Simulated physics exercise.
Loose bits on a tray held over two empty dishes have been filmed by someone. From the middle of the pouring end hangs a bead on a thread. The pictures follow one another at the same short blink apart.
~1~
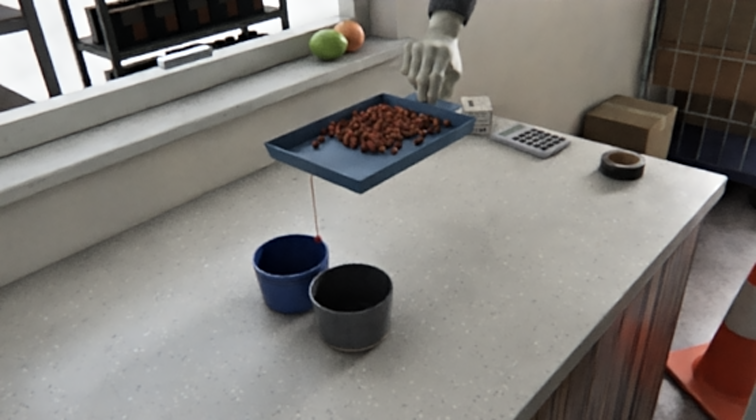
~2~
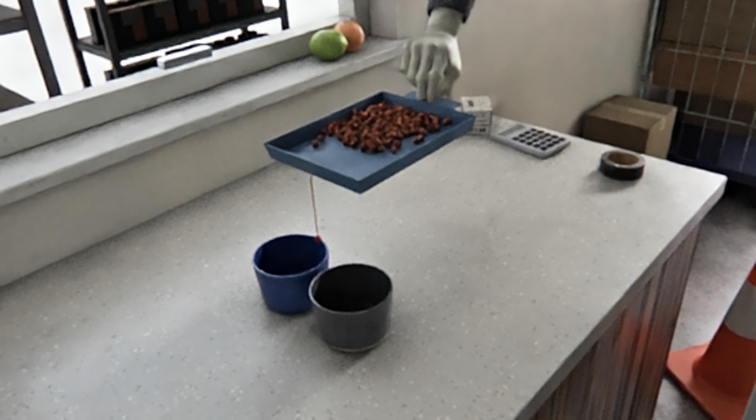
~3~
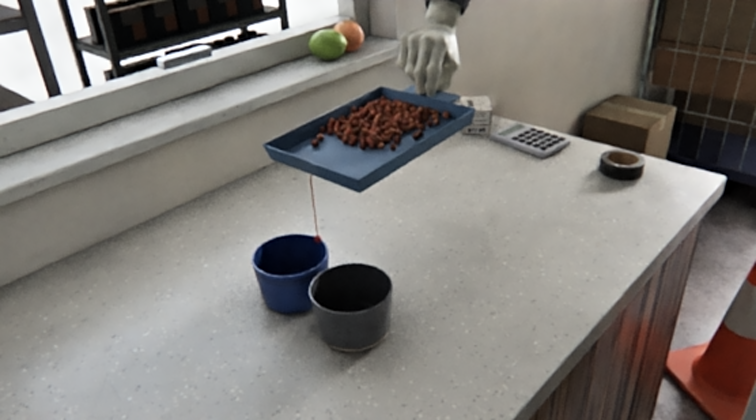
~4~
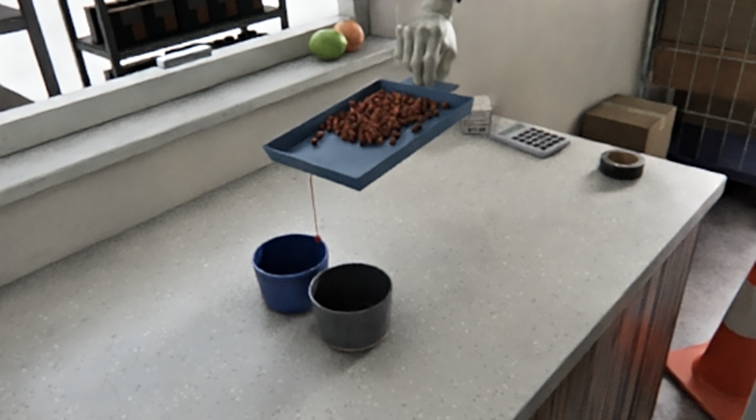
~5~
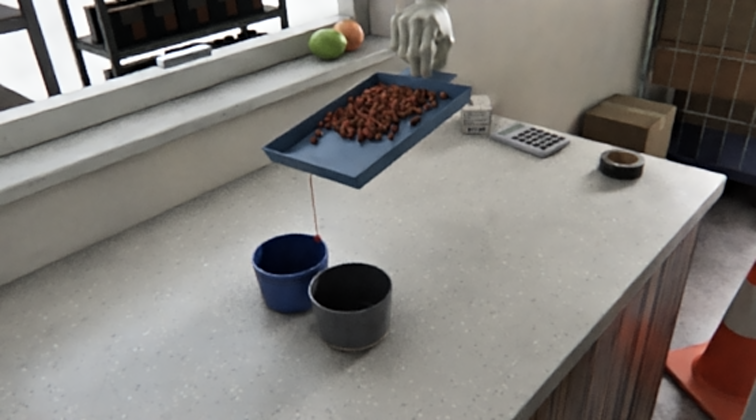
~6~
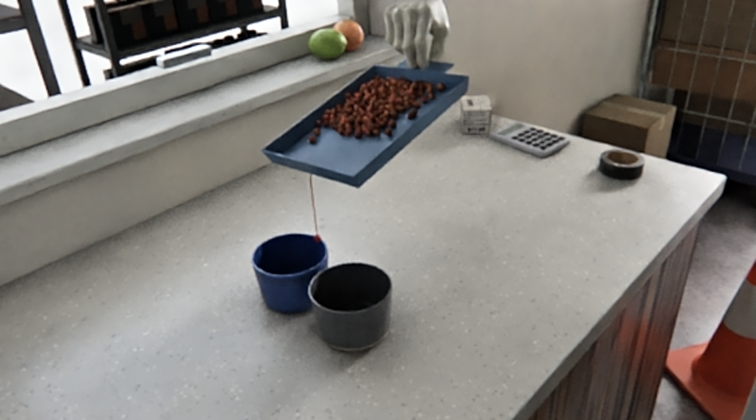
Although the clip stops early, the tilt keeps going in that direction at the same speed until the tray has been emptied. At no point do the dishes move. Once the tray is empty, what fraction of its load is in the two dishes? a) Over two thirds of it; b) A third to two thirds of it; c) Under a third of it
Option b: A third to two thirds of it.
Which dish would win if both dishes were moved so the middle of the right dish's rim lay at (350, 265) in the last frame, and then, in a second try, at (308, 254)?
Try 1: The left-hand one. Try 2: The left-hand one.
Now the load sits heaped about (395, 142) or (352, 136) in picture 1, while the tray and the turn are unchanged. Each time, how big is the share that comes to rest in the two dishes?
Some 50 and then some 40 per cent.
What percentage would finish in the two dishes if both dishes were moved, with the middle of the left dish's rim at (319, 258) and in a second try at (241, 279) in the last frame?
That makes 10 per cent, followed by 10 per cent.
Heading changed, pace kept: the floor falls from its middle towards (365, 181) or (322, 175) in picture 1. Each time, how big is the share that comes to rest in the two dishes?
I'd expect around 80 in a hundred first and around 70 in a hundred second.
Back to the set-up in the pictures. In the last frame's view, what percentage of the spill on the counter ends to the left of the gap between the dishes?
100 %, near enough.
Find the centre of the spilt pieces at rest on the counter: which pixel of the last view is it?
Their middle ends up at roughly (244, 271).
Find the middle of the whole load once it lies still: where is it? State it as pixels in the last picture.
About (268, 280).
Shortly afterwards, tray tipped steeply; all but a few on the tray; only a few in the air.
Next, tray tipped right over; the bulk on the tray; a little in the left dish; a little outside both; a little in the air.
Some moments later, tray tipped past a quarter turn; near half in the left dish; near half outside both.
In the end, tray tipped past a quarter turn; none at all in the right dish; near half in the left dish; near half outside both.
